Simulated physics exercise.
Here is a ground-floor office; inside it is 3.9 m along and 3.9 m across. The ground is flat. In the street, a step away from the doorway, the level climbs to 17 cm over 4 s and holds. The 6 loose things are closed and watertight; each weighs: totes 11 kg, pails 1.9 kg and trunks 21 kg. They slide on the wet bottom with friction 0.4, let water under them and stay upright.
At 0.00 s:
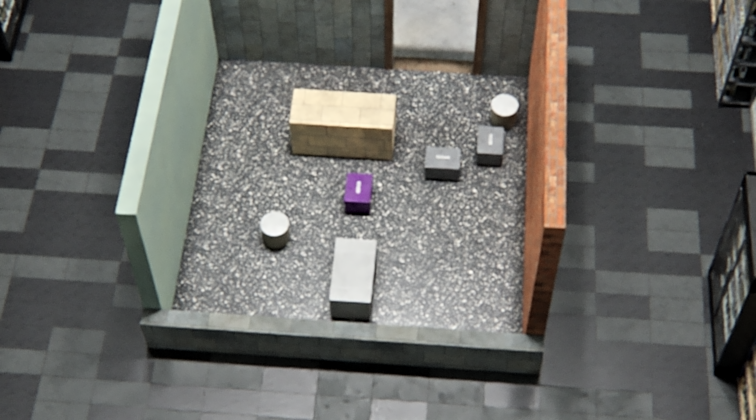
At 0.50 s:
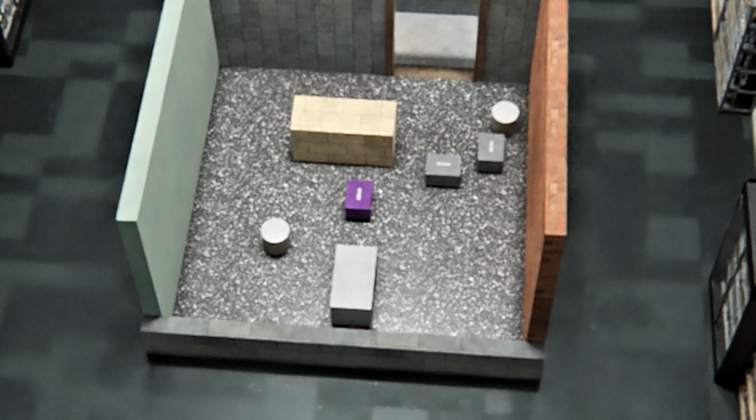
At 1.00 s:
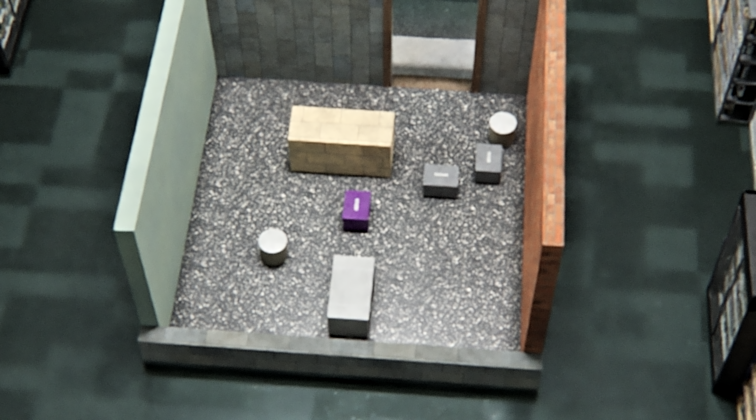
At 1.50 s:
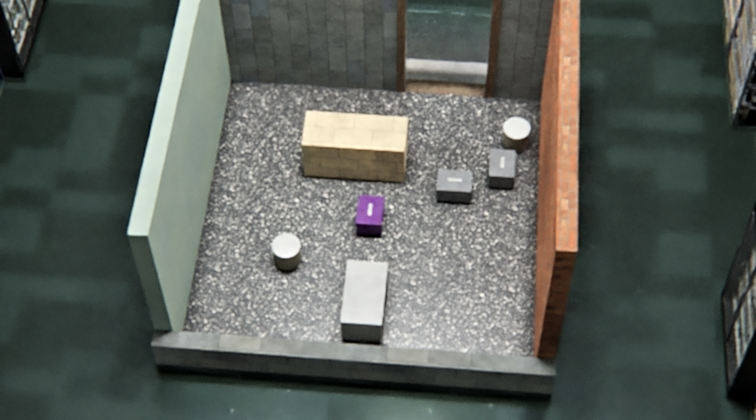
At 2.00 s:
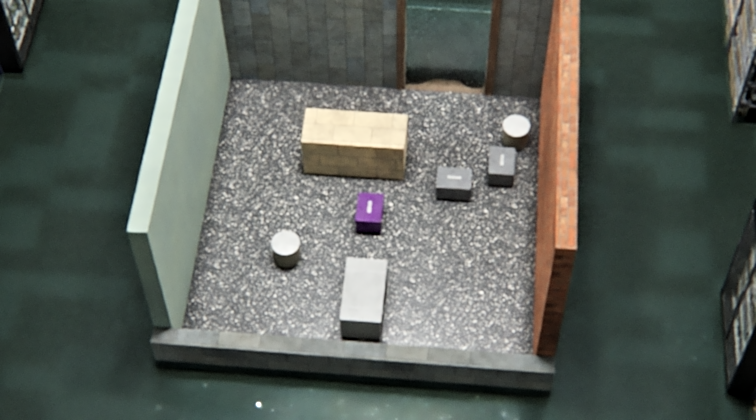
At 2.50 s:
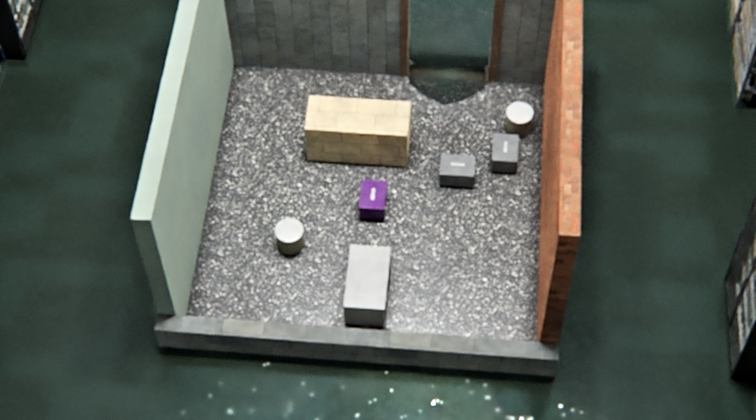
In a ground-floor office seen from above, a purple tote, grey boxes, pale cylinders and a long tan block sit on a speckled floor. Dark water spreads over the paving outside the walls, then begins edging in through the doorway at the back, while everything inside stays put.
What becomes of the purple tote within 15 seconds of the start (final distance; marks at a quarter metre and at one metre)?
Purple tote holds its place.
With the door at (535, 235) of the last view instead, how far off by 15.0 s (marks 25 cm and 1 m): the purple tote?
Then the purple tote travels far.
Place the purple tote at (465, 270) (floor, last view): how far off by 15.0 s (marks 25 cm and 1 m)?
It moves a short way.
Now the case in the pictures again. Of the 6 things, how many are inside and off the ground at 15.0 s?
At that moment 4.
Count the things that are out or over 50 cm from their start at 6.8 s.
By then 2.
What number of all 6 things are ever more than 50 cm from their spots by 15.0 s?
4 of them.
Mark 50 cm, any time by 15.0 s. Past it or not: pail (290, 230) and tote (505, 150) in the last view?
In that order: More, short of it.
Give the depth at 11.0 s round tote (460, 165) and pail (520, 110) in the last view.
Roughly 8 and 5 cm.
After 3.5 s the purple tote is near (373, 194), 0.0 m from its start, aground; 0 afloat.
After 6.8 s the purple tote is near (373, 194), 0.0 m from its start, aground; 1 afloat.
After 11.0 s the purple tote is near (373, 194), 0.0 m from its start, aground; 2 afloat.
After 15.0 s the purple tote is near (373, 194), 0.0 m from its start, aground; 4 afloat.
